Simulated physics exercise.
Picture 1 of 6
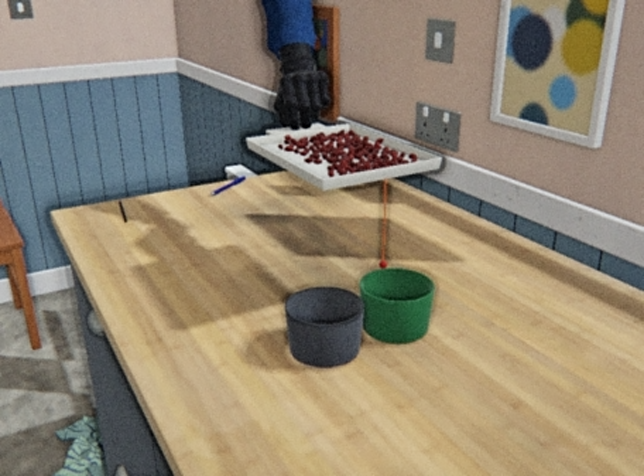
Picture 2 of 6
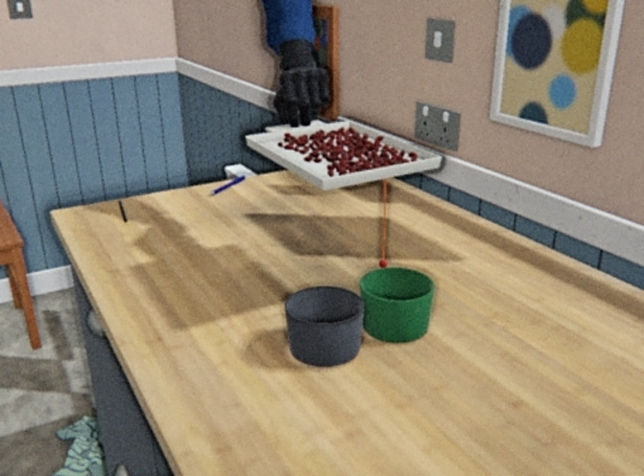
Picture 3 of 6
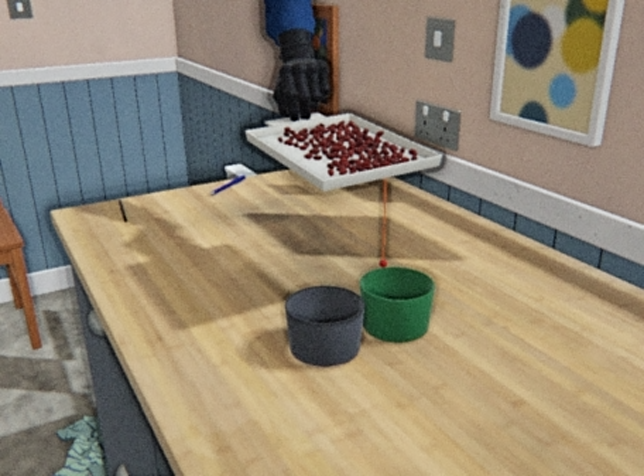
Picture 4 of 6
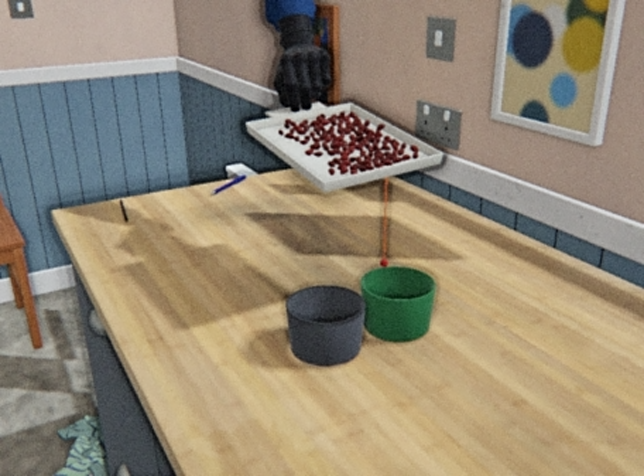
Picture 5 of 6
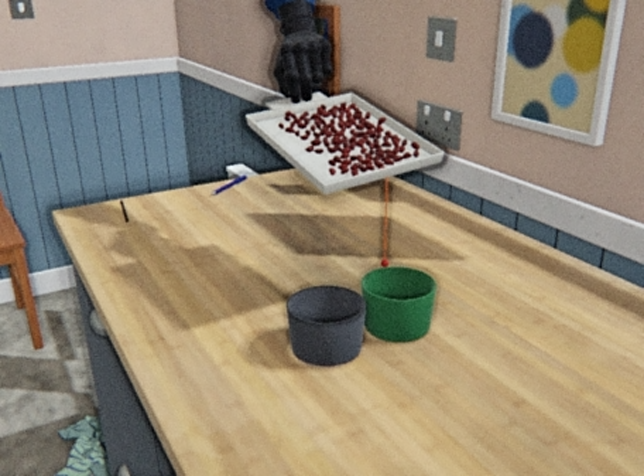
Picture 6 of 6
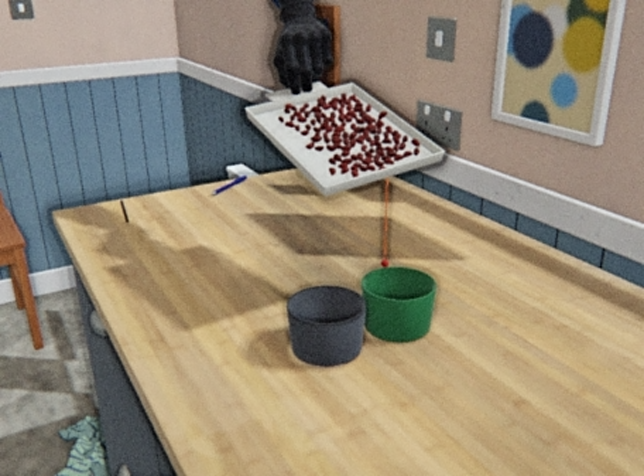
To begin with, a black-gloved hand holds a white tray of dark red beans nearly flat above a wooden counter, where a grey dish and a green dish sit side by side. The hand gradually raises the tray's back edge, steepening its slant towards the viewer, while the dishes stay still.
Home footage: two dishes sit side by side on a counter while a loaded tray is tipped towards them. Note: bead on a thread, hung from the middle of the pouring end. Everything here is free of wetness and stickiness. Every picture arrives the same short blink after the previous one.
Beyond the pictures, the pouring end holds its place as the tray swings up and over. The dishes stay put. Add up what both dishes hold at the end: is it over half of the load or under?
It comes to over half.
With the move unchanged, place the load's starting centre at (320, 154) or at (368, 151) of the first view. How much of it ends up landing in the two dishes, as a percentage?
80 % and 70 %.
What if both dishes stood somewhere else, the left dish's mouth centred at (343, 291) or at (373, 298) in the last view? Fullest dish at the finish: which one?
Place 1: The one on the left side; place 2: The one on the left side.
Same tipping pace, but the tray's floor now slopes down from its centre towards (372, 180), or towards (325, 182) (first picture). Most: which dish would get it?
First place: The dish to the right; second place: The dish to the left.
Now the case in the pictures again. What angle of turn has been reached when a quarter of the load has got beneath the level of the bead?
It has tipped about 110 degrees.
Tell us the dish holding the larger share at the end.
Looking at the end state, it is the left-side one.
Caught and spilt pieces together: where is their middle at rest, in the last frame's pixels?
Roughly pixel (345, 339).
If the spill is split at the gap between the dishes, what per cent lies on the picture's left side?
About 30 %.
Shortly afterwards, tray tipped steeply; the whole lot on the tray.
Next, tray tipped right over; all but a few on the tray; only a few in the left dish; only a few in the right dish; only a few outside both.
Some moments later, tray tipped past a quarter turn; near half in the left dish; near a quarter in the right dish; near a quarter outside both.
In the end, tray tipped past a quarter turn; near half in the left dish; near a quarter in the right dish; near a quarter outside both.
